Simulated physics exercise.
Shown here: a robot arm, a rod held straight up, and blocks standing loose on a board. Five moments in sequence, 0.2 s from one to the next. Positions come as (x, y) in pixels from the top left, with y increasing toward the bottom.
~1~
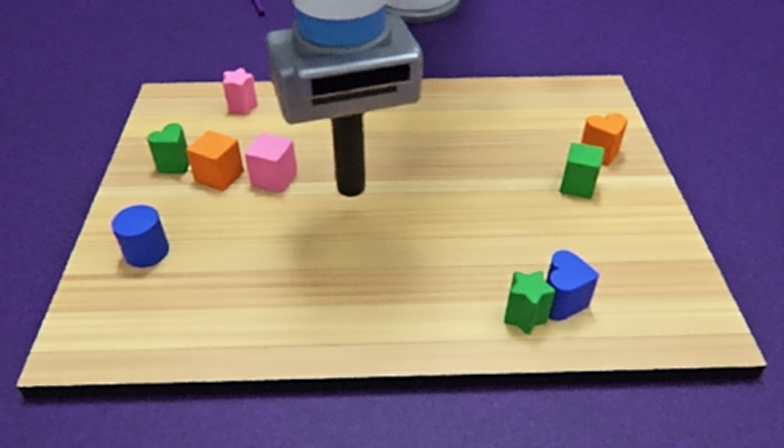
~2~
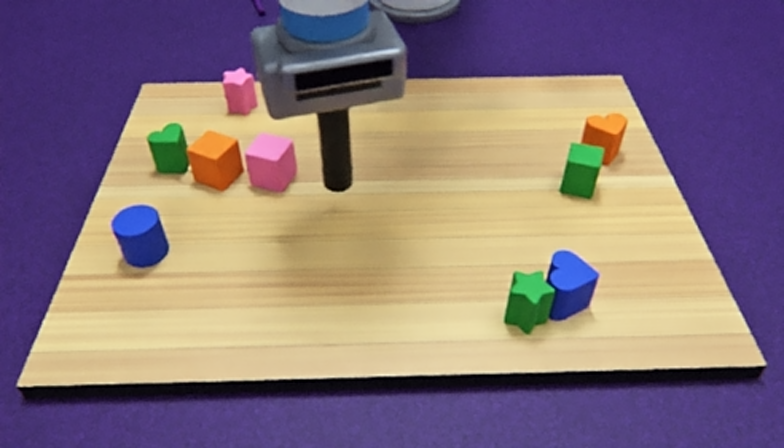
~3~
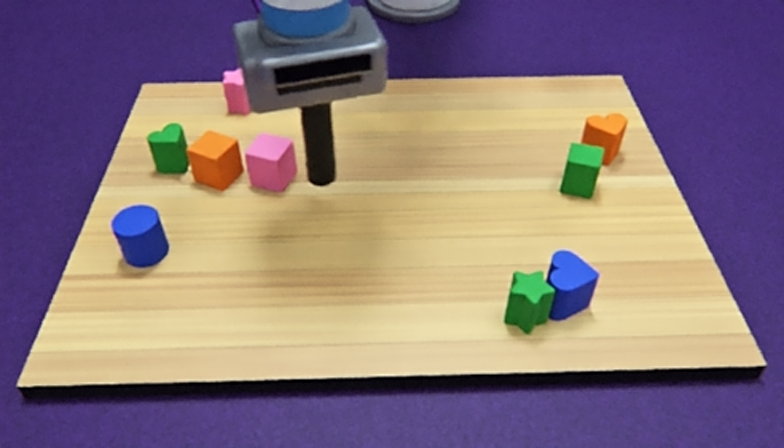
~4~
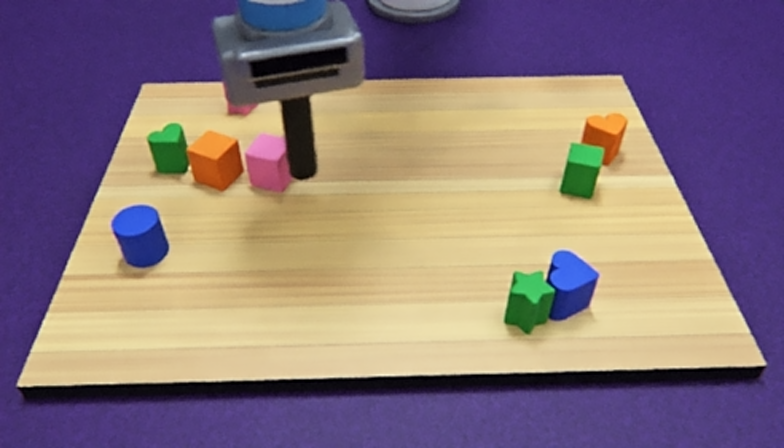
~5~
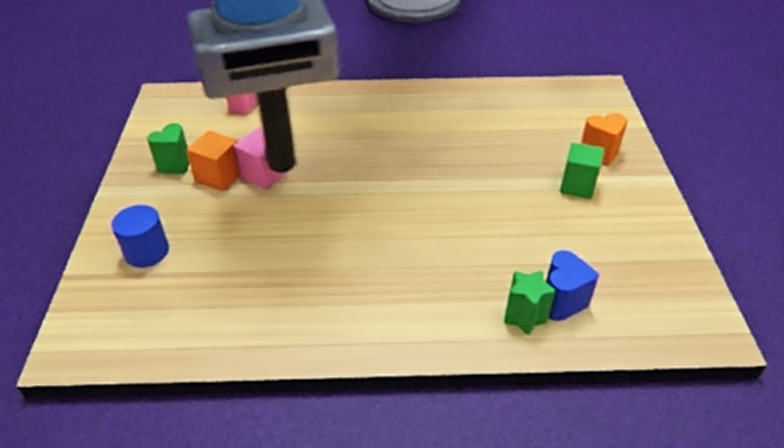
A robot arm holding a dark upright rod glides left across a wooden board of scattered colourful blocks, meets the pink square block, and nudges it slightly left against the orange square block while the other blocks stay still.
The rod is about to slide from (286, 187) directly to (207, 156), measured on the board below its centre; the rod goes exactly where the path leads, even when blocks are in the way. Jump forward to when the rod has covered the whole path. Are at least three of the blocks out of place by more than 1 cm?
Yes, I think so.
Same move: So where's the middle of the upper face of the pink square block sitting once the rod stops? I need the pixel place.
The middle of its top is at (221, 109).
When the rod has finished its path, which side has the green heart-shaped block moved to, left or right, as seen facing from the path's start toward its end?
It is displaced to the left.
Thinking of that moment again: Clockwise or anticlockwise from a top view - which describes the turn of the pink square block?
Overhead view: Clockwise.
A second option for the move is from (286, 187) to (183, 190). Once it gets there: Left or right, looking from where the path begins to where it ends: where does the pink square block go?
The shift goes right.
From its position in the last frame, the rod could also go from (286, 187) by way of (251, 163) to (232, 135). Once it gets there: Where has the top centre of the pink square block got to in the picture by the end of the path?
My best guess is (208, 91).
What follows on the original path. One third of the way, rod at (254, 154); orange square block at (200, 137), turned 50° anticlockwise; pink square block at (238, 128), turned 25° clockwise.
Two thirds of the way, rod at (227, 144); green heart-shaped block at (158, 132); orange square block at (191, 138), turned 40° anticlockwise; pink square block at (227, 115), turned 40° clockwise.
At the end, rod at (201, 134); green heart-shaped block at (129, 133); orange square block at (167, 134), turned 60° anticlockwise; pink square block at (221, 109), turned 80° clockwise.
